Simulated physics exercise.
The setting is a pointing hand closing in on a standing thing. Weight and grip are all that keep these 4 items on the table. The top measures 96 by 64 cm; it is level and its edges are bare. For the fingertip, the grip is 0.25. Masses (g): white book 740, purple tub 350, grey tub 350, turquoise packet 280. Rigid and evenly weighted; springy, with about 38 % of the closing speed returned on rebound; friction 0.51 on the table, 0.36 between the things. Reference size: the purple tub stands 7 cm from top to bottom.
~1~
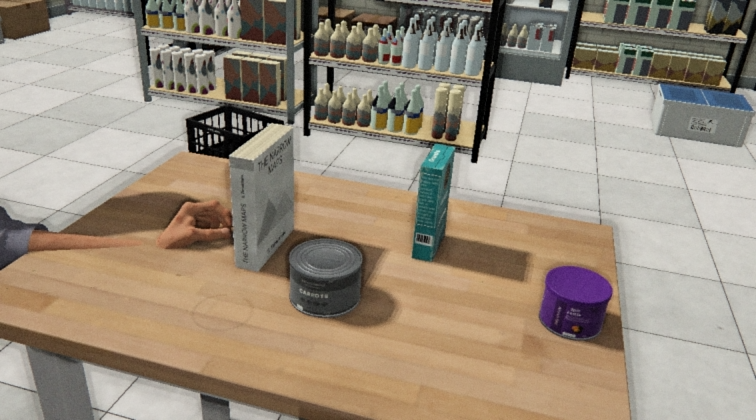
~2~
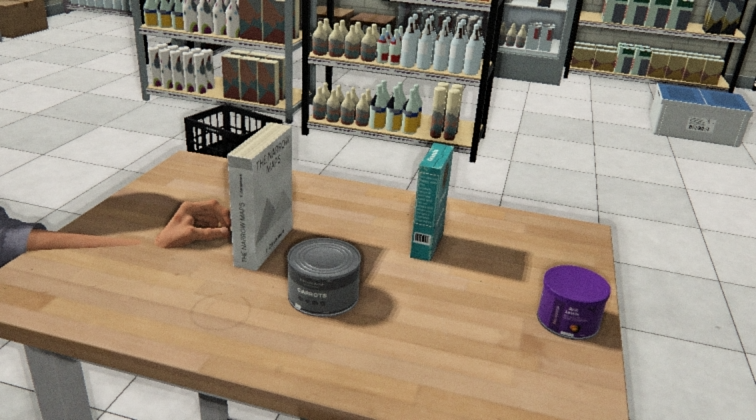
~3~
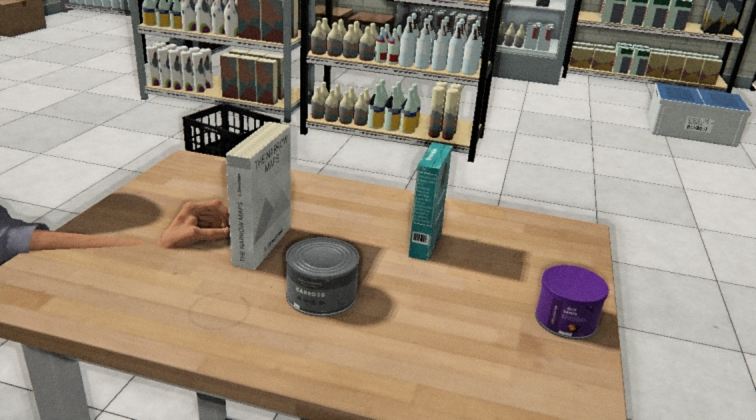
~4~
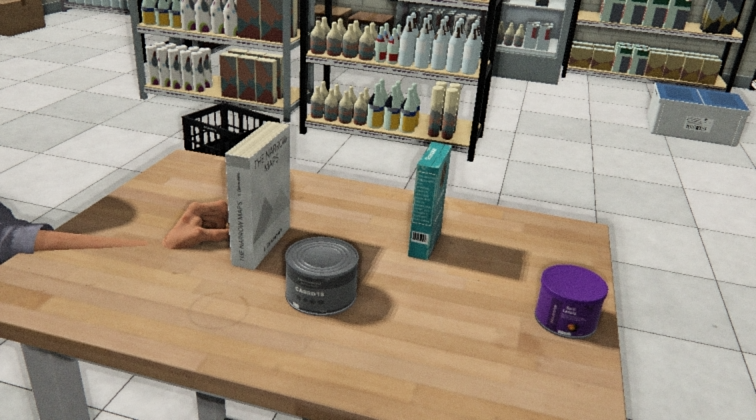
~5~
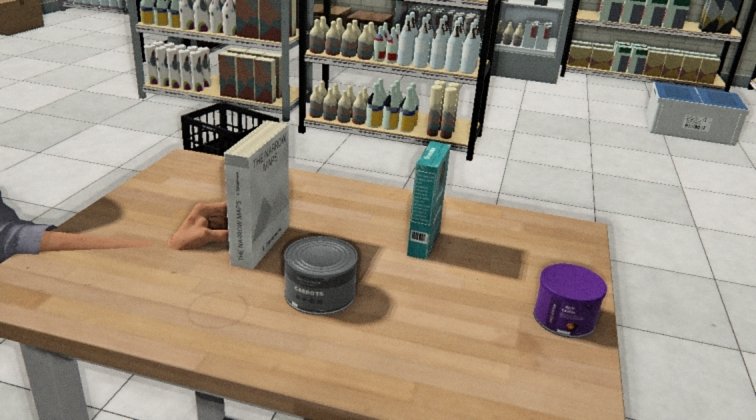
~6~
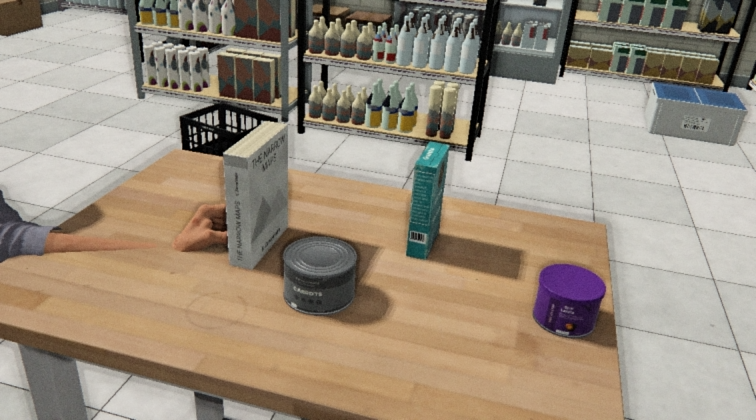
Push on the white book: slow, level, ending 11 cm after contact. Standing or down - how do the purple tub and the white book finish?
Purple tub standing; white book standing.
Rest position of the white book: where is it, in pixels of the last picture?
Roughly (321, 205).
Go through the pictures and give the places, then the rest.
Hand has come 0 cm; white book (265, 196); purple tub (574, 303), in the first frame.
Hand has come 0 cm; white book (263, 195); grey tub (324, 276), in the second frame.
Hand has come 1 cm; white book (262, 195); grey tub (322, 276), in the third frame.
Hand has come 2 cm; white book (261, 194); grey tub (322, 275), in the fourth frame.
Hand has come 3 cm; white book (260, 194); grey tub (321, 275), in the fifth frame.
Hand has come 4 cm; white book (259, 194); purple tub (568, 300), in the sixth frame.
Then, 0.20 s after the last picture, hand has come 7 cm; white book slid 3 cm near (273, 196).
Then, 0.50 s after the last picture, hand has come 11 cm; white book slid 6 cm near (294, 201).
Then, 0.80 s after the last picture, hand has come 15 cm; white book slid 10 cm near (317, 204).
Then, 1.30 s after the last picture, hand has come 16 cm; white book slid 11 cm near (321, 205).
At rest, not toppled but over 5 cm from the start, white book; the other 3 in place, give or take 5 cm. Seen from the same camera at the end, purple tub near (568, 300), white book near (321, 205).
